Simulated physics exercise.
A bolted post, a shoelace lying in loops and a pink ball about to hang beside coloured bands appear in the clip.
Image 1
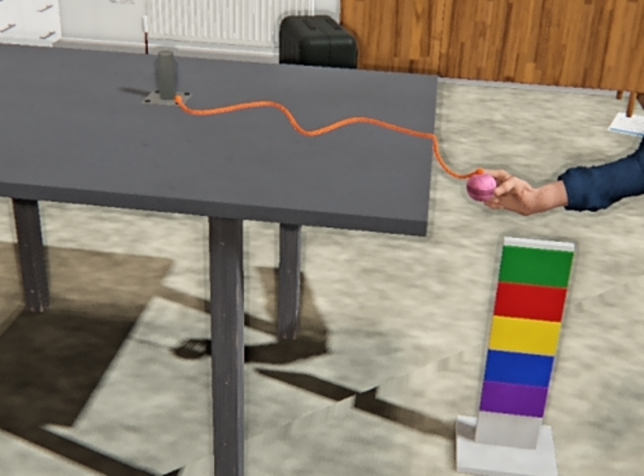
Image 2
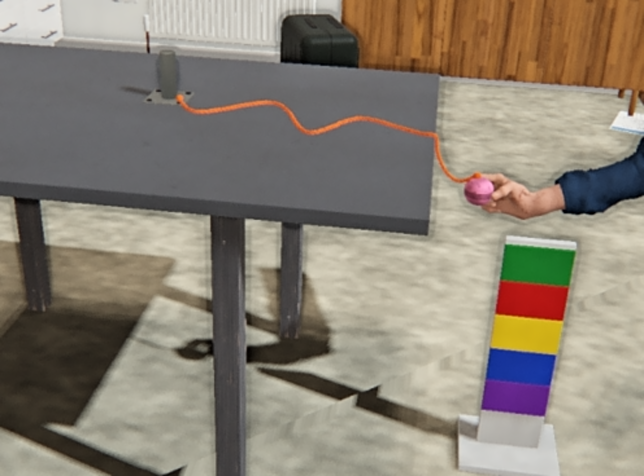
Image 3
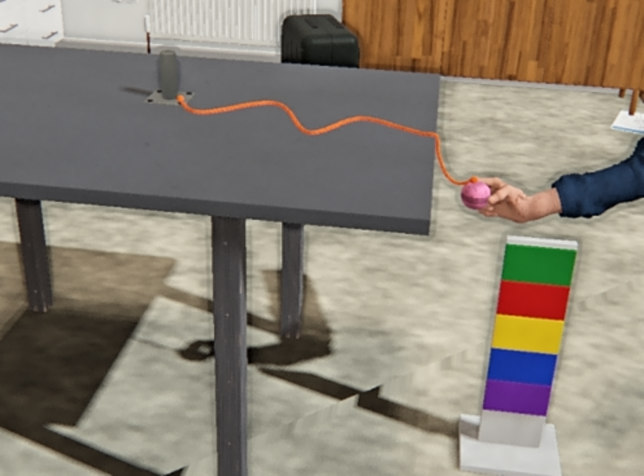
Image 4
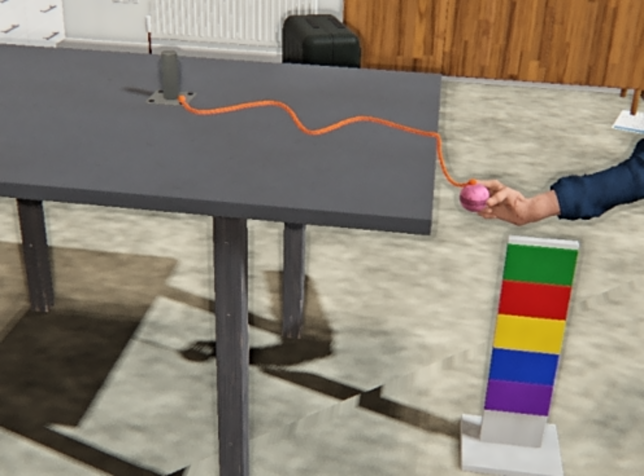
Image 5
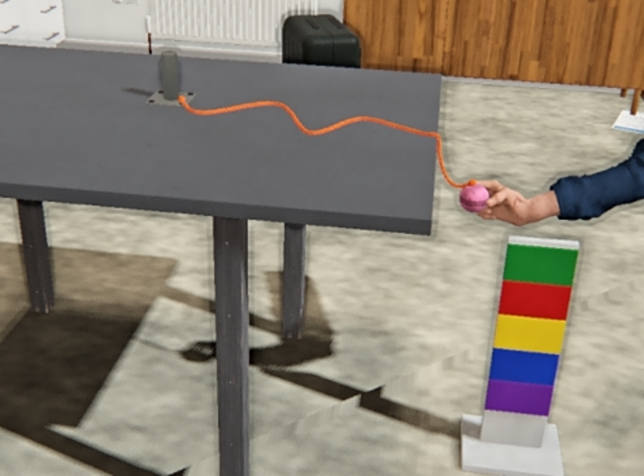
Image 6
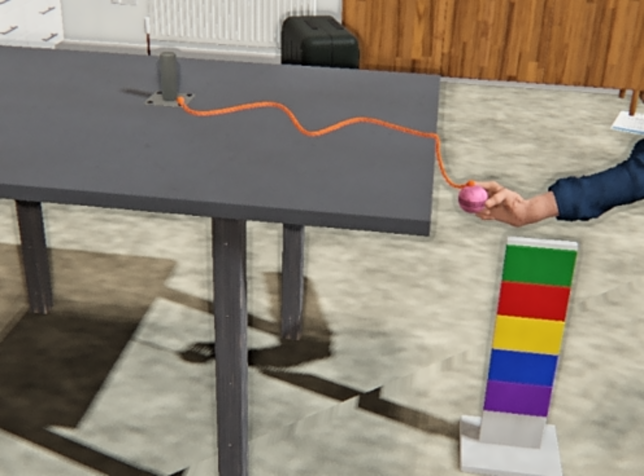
At first, a hand at the right holds a pink ball tied to an orange lace that lies in wavy curves across a dark table, above a stand of coloured bands. The hand then shifts the ball very slightly left and down, and by the end it is almost still, with the lace barely changed.
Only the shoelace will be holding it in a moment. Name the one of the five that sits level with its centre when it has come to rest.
That would be yellow.
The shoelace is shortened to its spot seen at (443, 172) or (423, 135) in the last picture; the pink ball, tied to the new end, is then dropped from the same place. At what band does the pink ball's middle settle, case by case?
It would be red; green.
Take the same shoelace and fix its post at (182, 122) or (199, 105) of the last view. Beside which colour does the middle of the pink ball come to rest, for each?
The first case gives blue, the second gives blue.
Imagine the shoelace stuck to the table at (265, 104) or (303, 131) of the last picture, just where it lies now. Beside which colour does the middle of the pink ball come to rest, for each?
Try by try: Red; green.
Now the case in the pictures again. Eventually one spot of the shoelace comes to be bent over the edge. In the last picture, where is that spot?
In the last picture it is at roughly (340, 125).
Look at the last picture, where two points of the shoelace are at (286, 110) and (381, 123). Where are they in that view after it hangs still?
In that view they sit near (325, 119) and near (433, 186).
Early on, ball near (412, 311); level with yellow.
Midway, ball near (425, 314); level with yellow.
Finally, ball near (421, 315); level with yellow. Its middle rests at the yellow band.
